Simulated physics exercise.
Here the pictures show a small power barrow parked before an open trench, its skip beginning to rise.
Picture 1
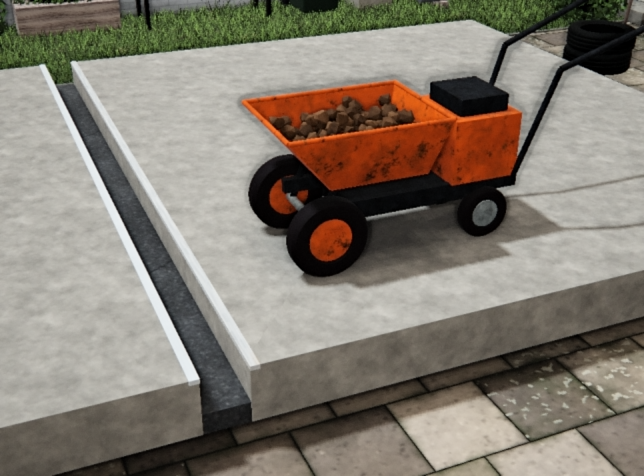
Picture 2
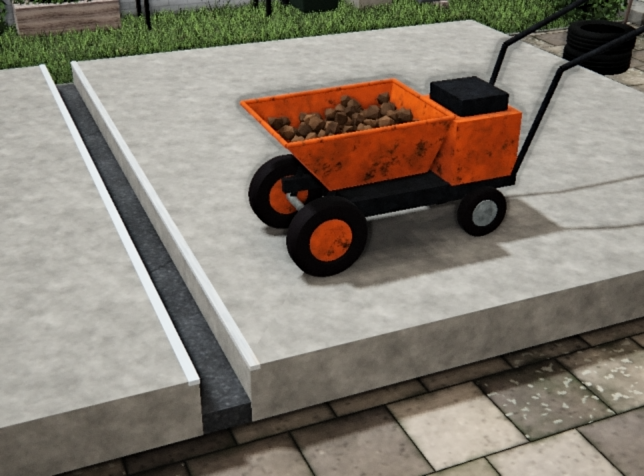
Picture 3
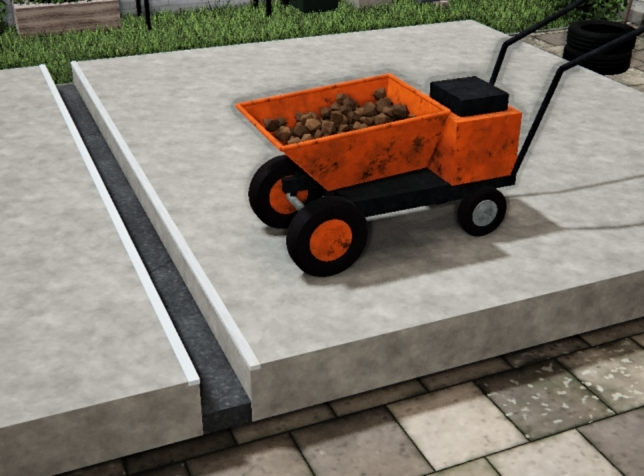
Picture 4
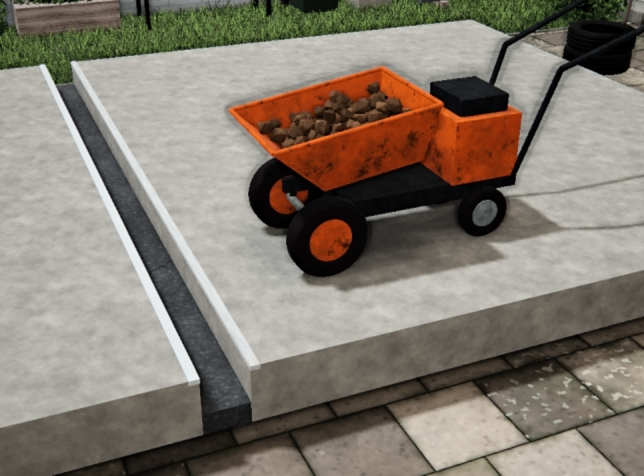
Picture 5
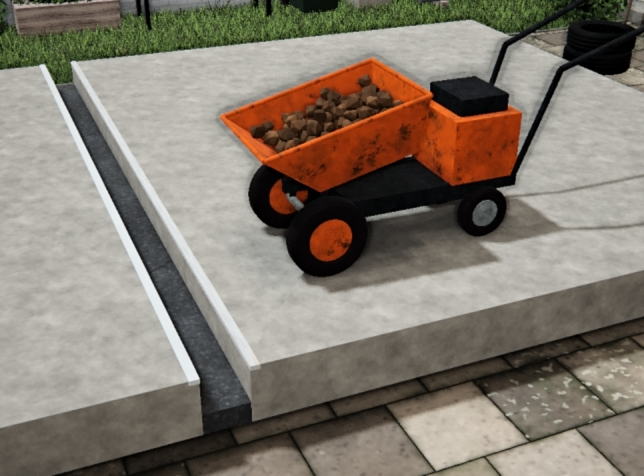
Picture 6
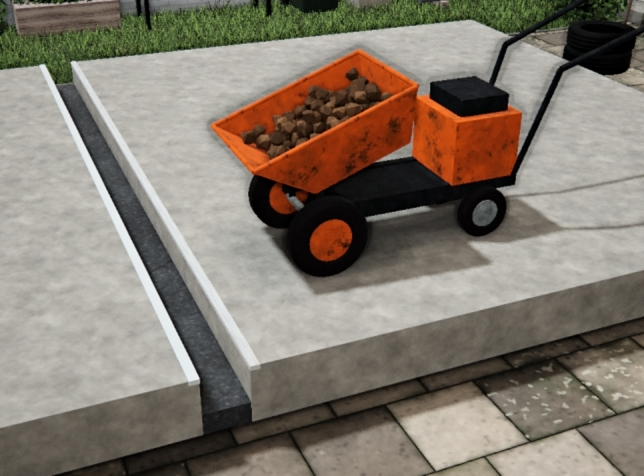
To begin with, an orange power barrow loaded with brown clods stands still on a pale concrete slab, right of a narrow dark trench, its skip level. The skip then tilts gradually toward the left, its back end rising away from the body while the wheels stay put, until it is clearly slanted with the clods still inside.
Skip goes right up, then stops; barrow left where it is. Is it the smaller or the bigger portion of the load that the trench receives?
The bigger portion.
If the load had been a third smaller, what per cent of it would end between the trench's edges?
It comes to some 80 per cent.
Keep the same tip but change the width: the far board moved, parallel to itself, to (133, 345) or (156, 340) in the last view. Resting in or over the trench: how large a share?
The first try comes to close to 100 per cent, the next to 90 per cent.
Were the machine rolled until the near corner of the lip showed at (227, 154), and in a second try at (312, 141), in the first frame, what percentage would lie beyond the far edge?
Some 80 % then some 10 %.
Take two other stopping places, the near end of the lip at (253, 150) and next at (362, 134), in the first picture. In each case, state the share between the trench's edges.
Okay, so the first one ends at 30 % and the second at 30 %.
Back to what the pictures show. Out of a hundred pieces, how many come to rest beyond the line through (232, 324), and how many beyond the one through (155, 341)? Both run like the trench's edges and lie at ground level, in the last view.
Close to 90 per cent, then close to 10 per cent.
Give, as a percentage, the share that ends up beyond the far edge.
Call it some 15 percent of the pieces.
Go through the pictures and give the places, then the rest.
The first frame shows lip of the skip (289, 145), level; top of the load (359, 120), clay clods; first edge of the trench (230, 323); far edge (173, 336), the trench under half as wide as the skip, and about as deep as wide.
The second frame shows lip of the skip (287, 146), level; top of the load (357, 119).
The third frame shows lip of the skip (282, 149), tipped barely; top of the load (367, 122).
The fourth frame shows lip of the skip (274, 155), tipped a little; top of the load (369, 118).
The fifth frame shows lip of the skip (264, 162), tipped a little; top of the load (361, 113).
The sixth frame shows lip of the skip (254, 172), tipped clearly; top of the load (364, 110); first edge of the trench (230, 323); far edge (173, 336).
Just after the last frame, skip tipped steeply; every one in the skip.
A moment on, skip tipped right over; roughly two thirds in the skip; just a few short of the trench; roughly a third in or heaped over the trench; just a few beyond it; just a few falling.
Further on, skip tipped right over; about a tenth in the skip; just a few short of the trench; roughly two thirds in or heaped over the trench; about a tenth beyond it.
When it is over, skip tipped right over; about a tenth in the skip; about a tenth short of the trench; the larger part in or heaped over the trench; about a tenth beyond it.
